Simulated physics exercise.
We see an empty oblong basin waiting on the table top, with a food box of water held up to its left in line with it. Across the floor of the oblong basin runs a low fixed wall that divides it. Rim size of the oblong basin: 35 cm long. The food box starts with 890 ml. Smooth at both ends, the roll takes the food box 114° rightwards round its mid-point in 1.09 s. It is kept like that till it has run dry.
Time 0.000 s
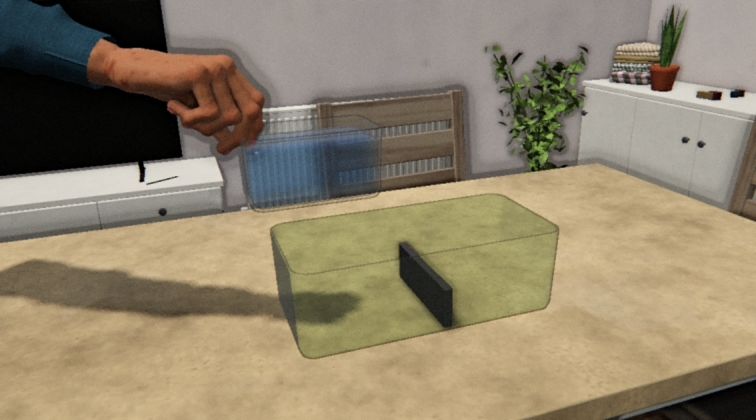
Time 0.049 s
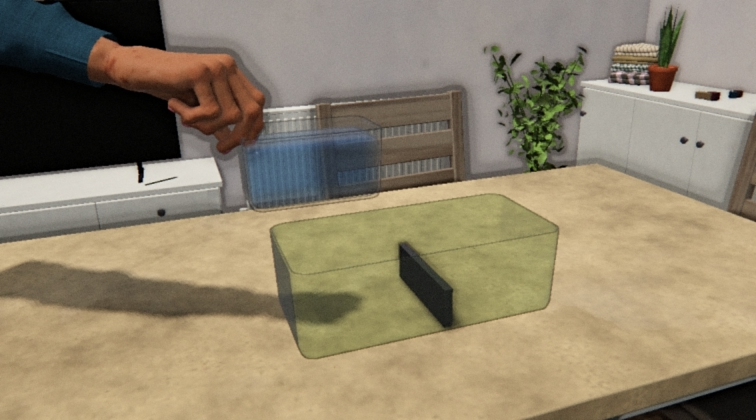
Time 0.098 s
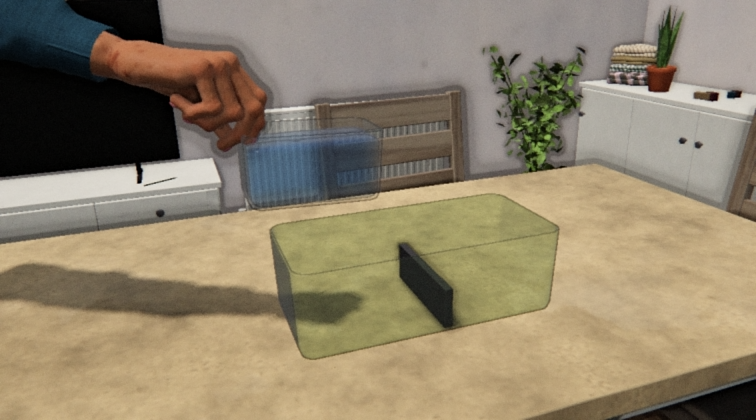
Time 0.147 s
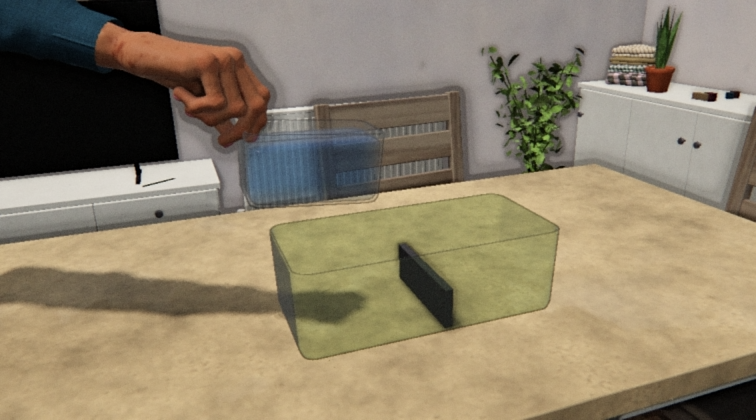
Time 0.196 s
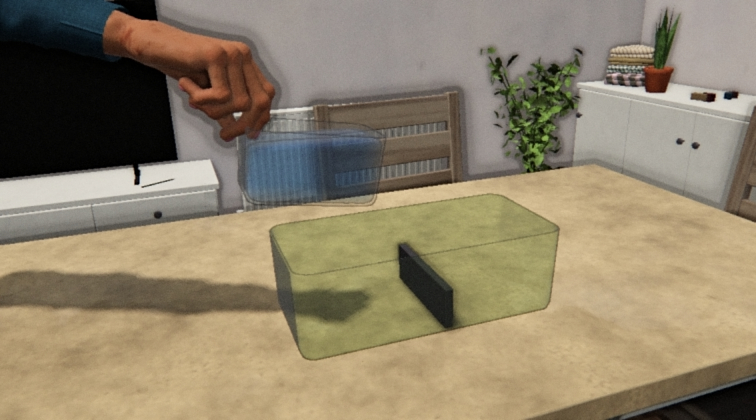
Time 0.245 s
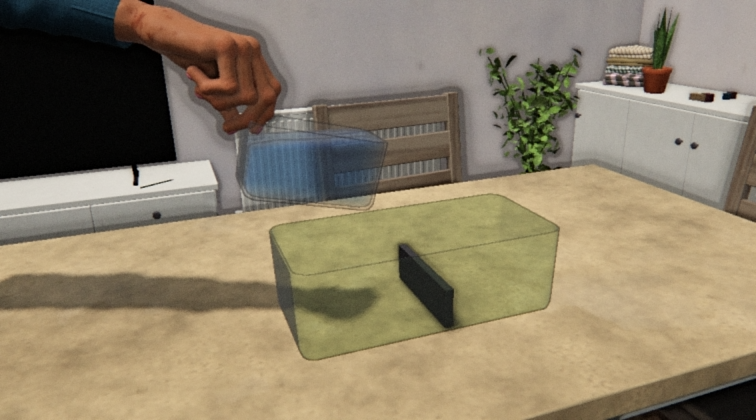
Clear box of blue water slowly tilting rightwards beneath a hand, beside an empty greenish basin with a dark divider on a table.
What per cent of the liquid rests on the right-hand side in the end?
45 percent.
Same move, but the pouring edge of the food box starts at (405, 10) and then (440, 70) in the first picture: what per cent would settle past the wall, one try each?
Try 1: Approx. 80 %; try 2: Approx. 95 %.
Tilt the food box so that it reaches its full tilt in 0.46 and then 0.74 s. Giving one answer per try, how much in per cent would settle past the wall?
Roughly 10 per cent the first time and 30 per cent the second.
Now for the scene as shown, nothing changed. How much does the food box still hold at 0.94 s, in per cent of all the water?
What remains is about 6 percent of it all.
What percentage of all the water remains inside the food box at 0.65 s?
Close to 42 in a hundred.
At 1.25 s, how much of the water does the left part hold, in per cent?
Some 54 per cent.
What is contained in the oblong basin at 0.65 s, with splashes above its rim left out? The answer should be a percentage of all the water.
30 %, roughly.
Then, 0.65 s in, the tilt is 74° and 41 per cent is still to pour, 8 is left of the wall and 21 right of it.
Then, 0.94 s in, the tilt is 109° and 6 per cent is still to pour, 47 is left of the wall and 44 right of it.
Then, 1.25 s in, the tilt is 114° and 0 per cent is still to pour, 54 is left of the wall and 45 right of it.
Then, 1.59 s in, the tilt is 114° and 0 per cent is still to pour, 54 is left of the wall and 45 right of it.
Finally, 54 per cent lies left of the wall, 45 right of it and 1 outside.
